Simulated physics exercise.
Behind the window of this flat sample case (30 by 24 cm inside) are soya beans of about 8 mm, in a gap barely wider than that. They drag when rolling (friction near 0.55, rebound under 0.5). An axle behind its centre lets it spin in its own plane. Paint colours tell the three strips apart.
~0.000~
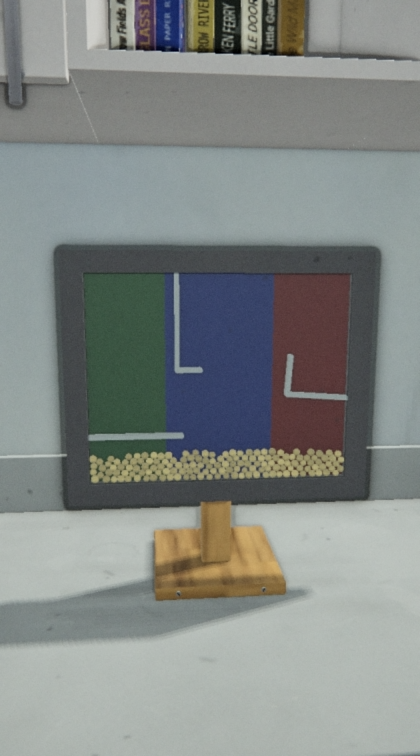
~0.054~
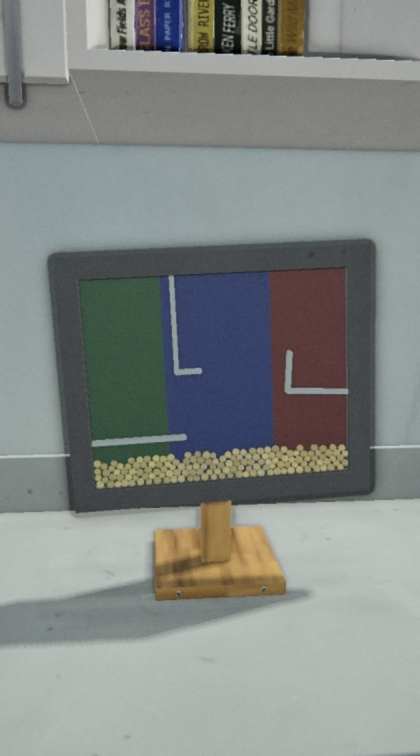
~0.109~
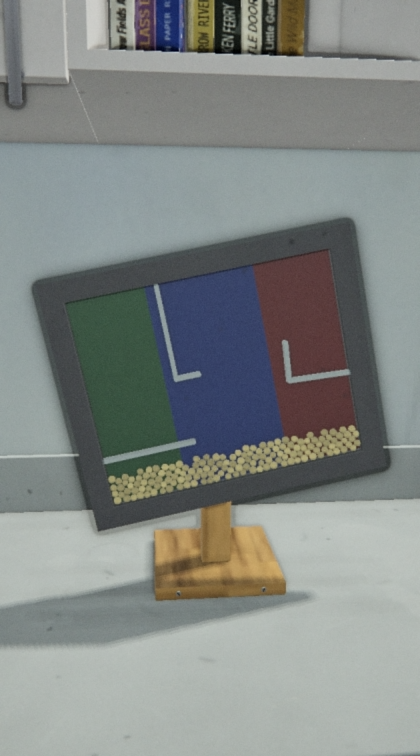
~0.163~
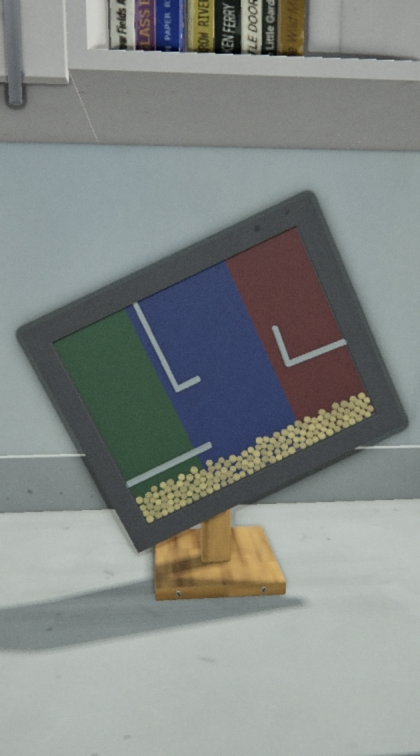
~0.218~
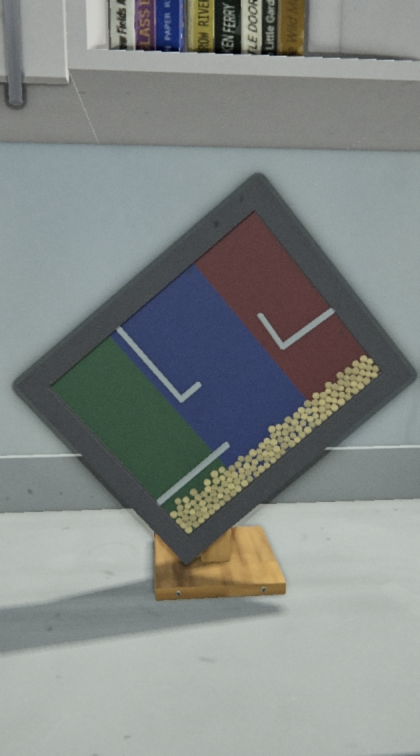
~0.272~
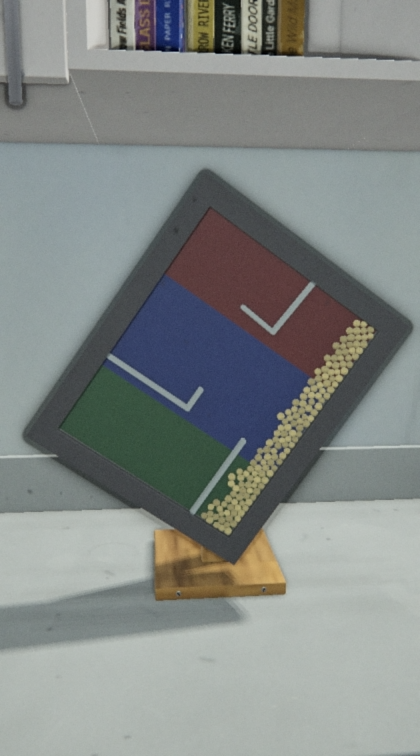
A flat gray case with green, blue and red strips turned steadily anticlockwise on its wooden stand, and the pale beans inside stayed heaped along its bottom edge as that side swung up to the right.
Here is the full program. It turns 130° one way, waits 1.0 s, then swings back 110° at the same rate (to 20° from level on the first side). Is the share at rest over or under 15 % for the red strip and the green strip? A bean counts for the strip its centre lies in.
Red under, green over 15 %.
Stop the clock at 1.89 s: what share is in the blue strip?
About 20 per cent.
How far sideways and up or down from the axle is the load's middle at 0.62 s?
About 9 cm right and 3 cm below.
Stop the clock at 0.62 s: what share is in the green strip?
Roughly 65 per cent.
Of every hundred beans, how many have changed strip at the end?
Some 55 per cent.
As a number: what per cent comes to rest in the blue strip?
About 25 per cent.
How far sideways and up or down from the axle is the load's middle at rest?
About 6 cm left and 10 cm below.
After 0.62 s, it stands 130° anticlockwise; the beans' middle is 9 cm right of and 3 cm below the centre; blue 35 %, green 65 %.
After 1.89 s, it stands 75° anticlockwise; the beans' middle is in line with and 10 cm below the centre; blue 20 %, green 80 %.
After 2.16 s, it stands 20° anticlockwise; the beans' middle is 8 cm left of and 8 cm below the centre; blue 20 %, green 80 %.
All still by 3.3 s, it stands 20° anticlockwise; red 0 %, blue 25 %, green 75 %.
